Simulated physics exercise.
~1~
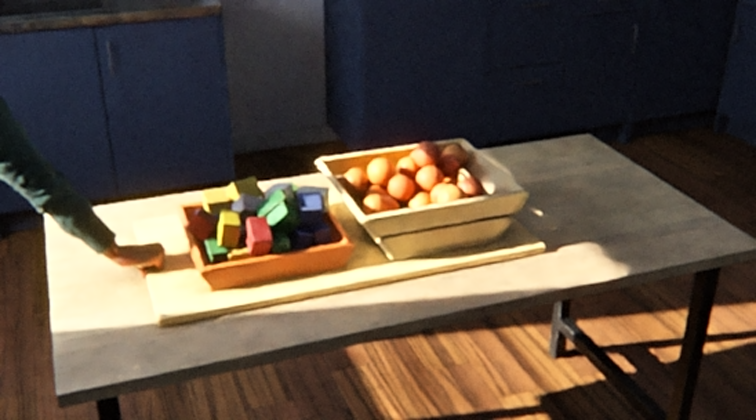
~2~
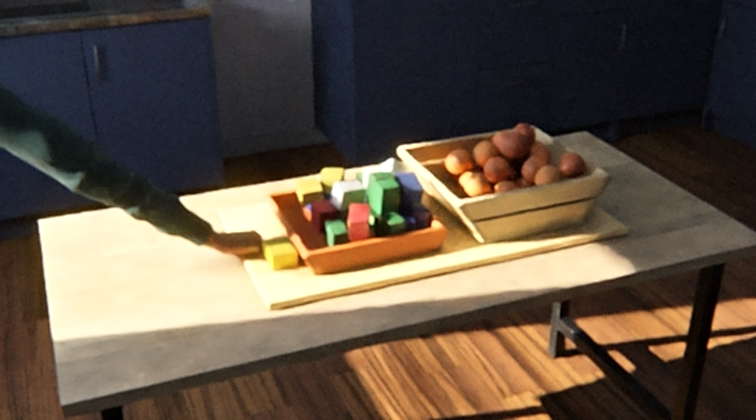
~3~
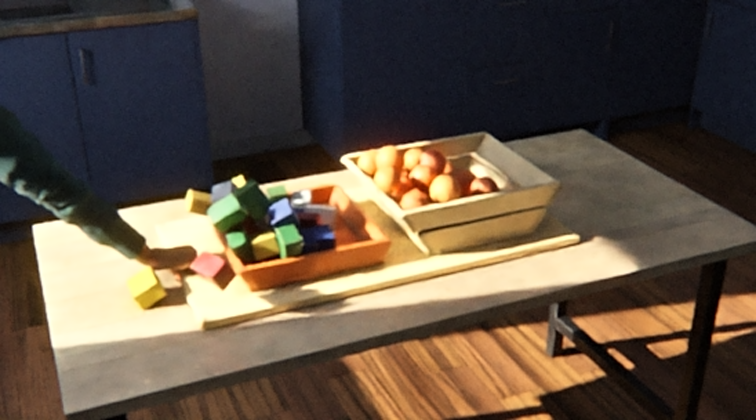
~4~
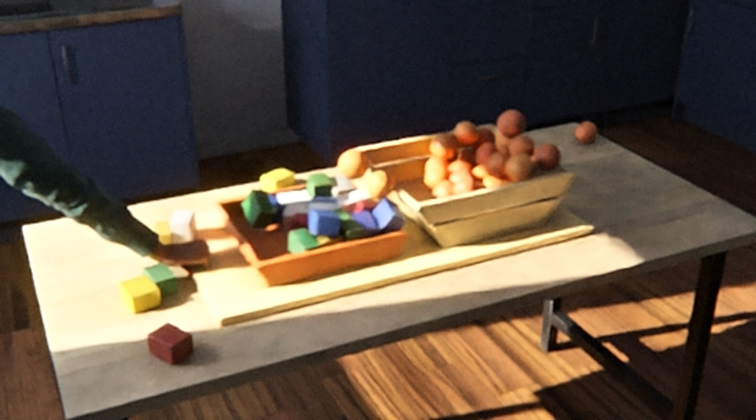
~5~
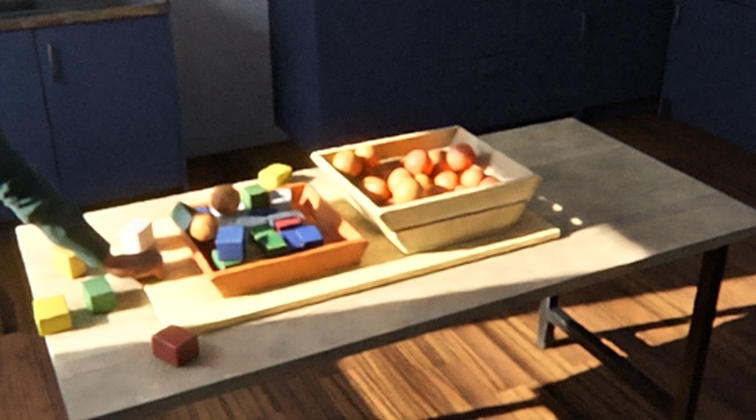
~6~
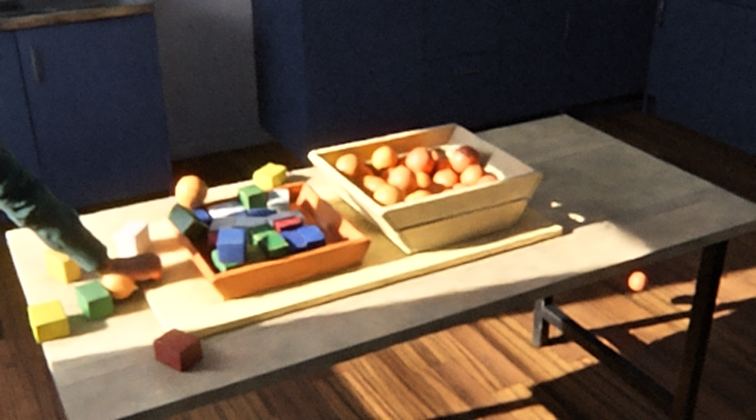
A hand and forearm in a dark green sleeve reach in from the left toward a long grey table, seen from slightly above in a sunlit room with blue cabinets and a wooden floor. On a pale board sit an orange box of colourful toy bricks and, to its right, a larger wooden box of oranges. The board slides right, then left, then repeats the trip, jostling both loads. Bricks tumble out onto the left of the table, and a few oranges escape too. Finally the board rests, with bricks scattered near the hand and one orange below the table at right.
